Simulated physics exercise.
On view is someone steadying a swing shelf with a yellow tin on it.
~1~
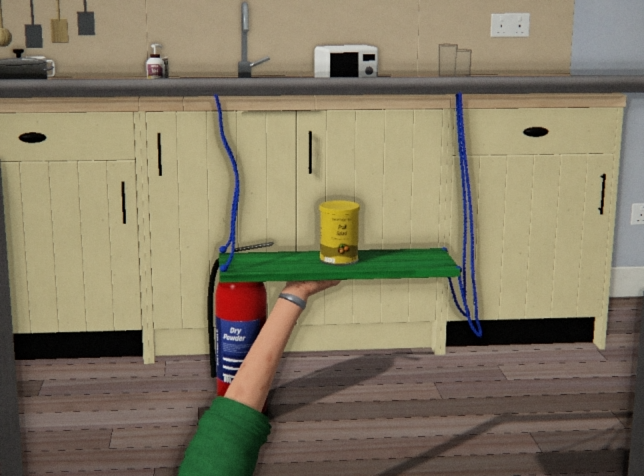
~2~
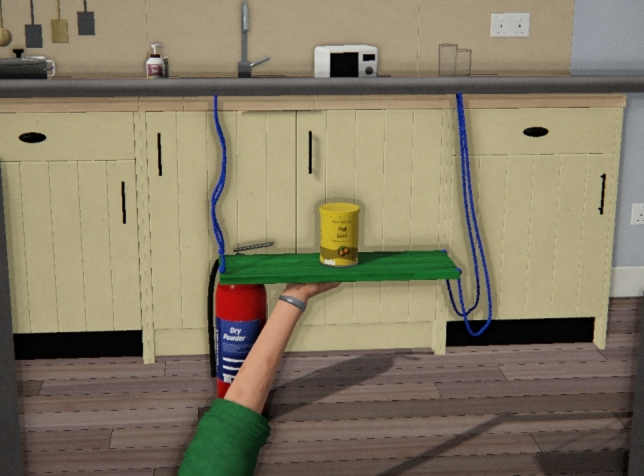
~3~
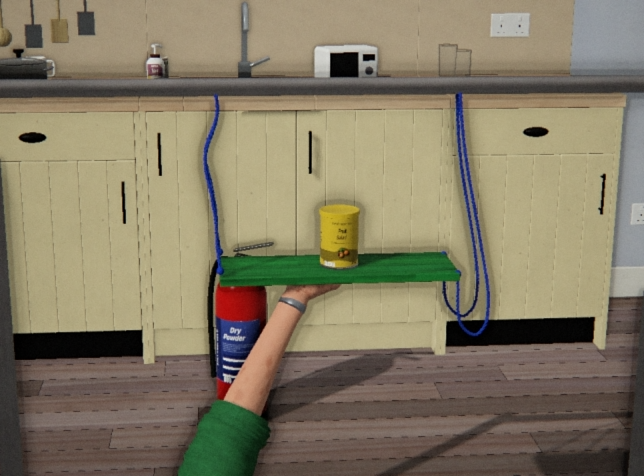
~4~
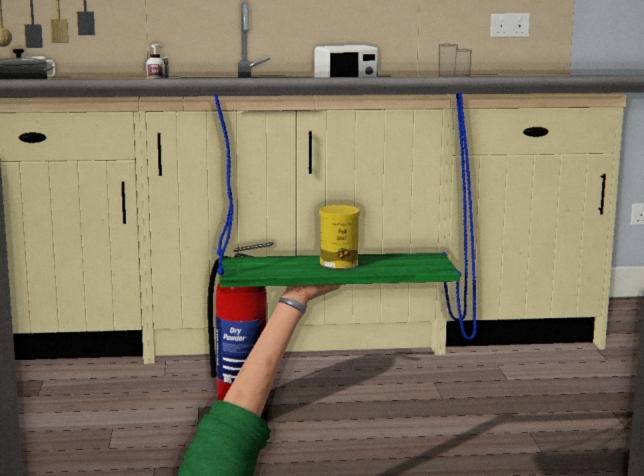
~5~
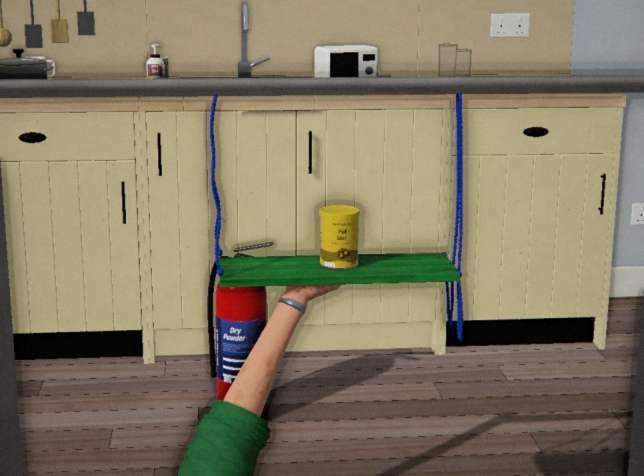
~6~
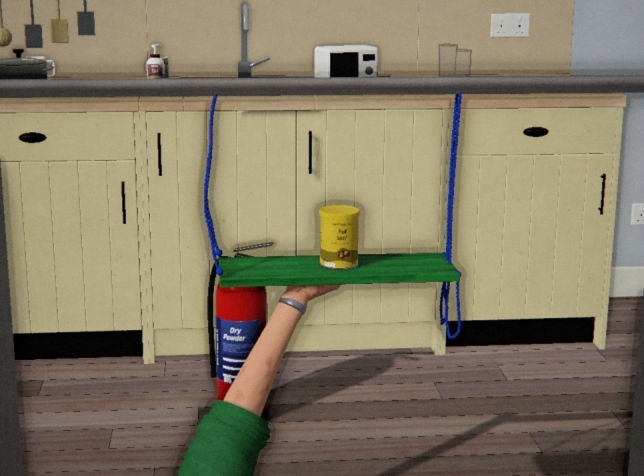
A yellow tin stands on a green shelf that a hand in a green sleeve steadies from below, seen from the front in a kitchen with cream cupboards. Blue strings hang at both ends, with a red fire extinguisher behind the left end and a wooden floor beneath. The strings sway and the right loop narrows, while shelf, tin and arm barely shift and the view stays still.
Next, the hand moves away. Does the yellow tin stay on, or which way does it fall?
It comes off at the right.
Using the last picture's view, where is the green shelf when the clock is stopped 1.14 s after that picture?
It should be at about (383, 323).
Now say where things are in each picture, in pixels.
In the first frame, yellow tin (339, 233); green shelf (341, 276).
In the second frame, yellow tin (339, 235).
In the third frame, yellow tin (339, 237).
In the fourth frame, yellow tin (339, 238); green shelf (341, 281).
In the fifth frame, yellow tin (339, 238).
In the sixth frame, yellow tin (339, 238); green shelf (341, 281); left strings almost straight; right strings slack, hanging in a loop.
Then, 0.54 s later than the last view, board tipped 36° down to the right; tin falling near (435, 456).
Then, 1.14 s later than the last view, board tipped 49° down to the right; tin on the floor.
Finally, board tipped 38° down to the right; tin on the floor. The yellow tin tumbles from the right end.
